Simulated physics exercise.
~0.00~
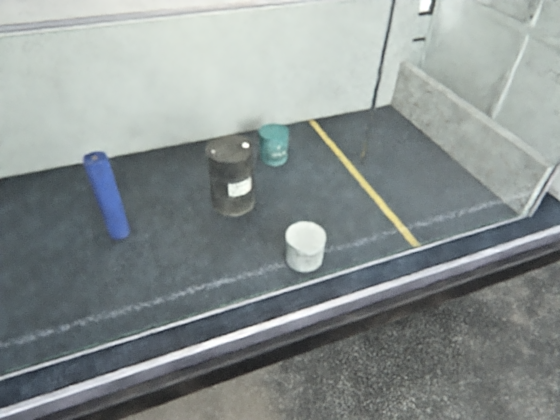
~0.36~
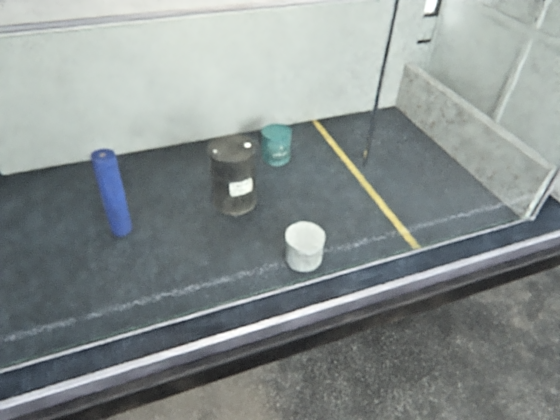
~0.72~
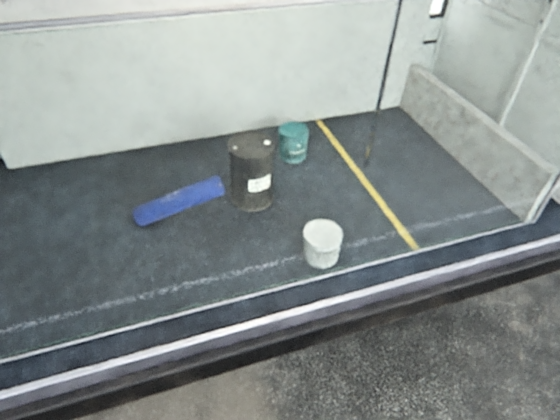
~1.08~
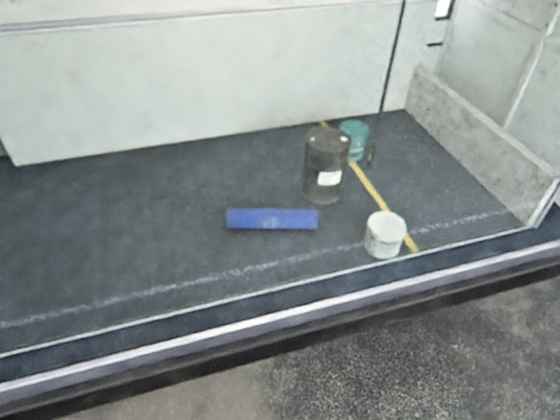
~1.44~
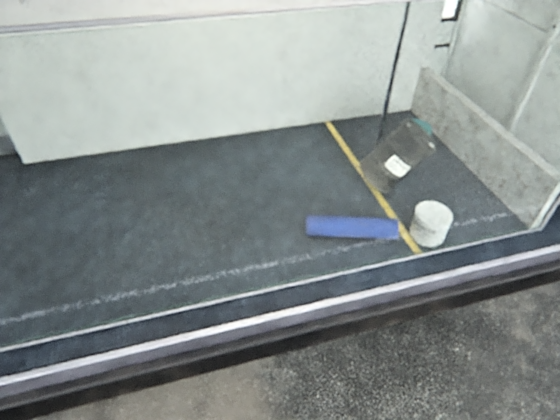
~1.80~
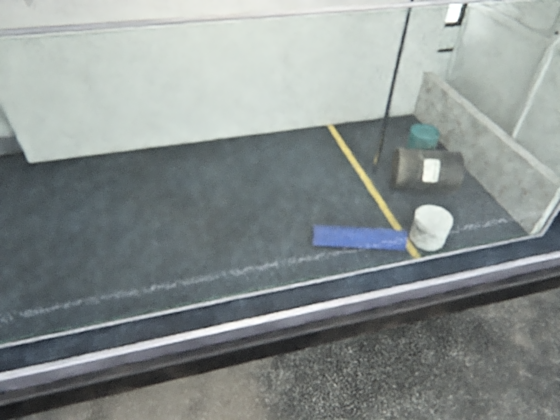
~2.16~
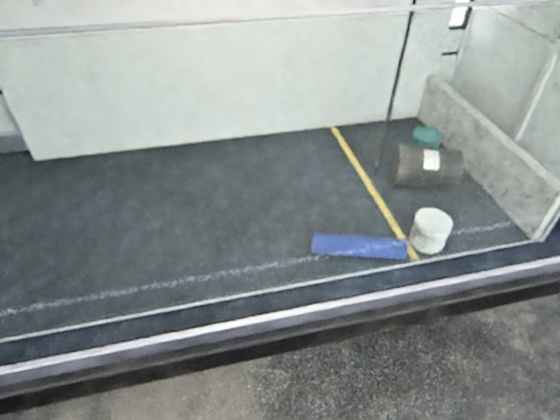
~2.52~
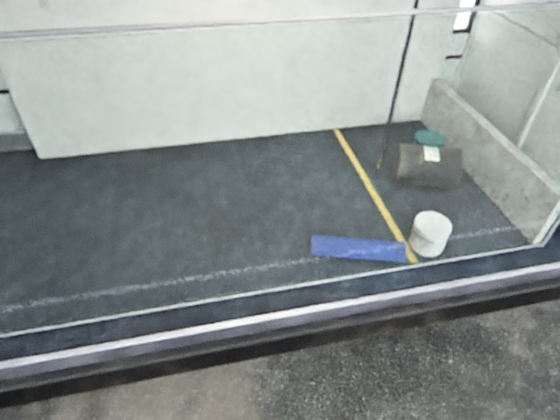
The blue roll topples and slides right with the drum and buckets, stopping short of the yellow line.
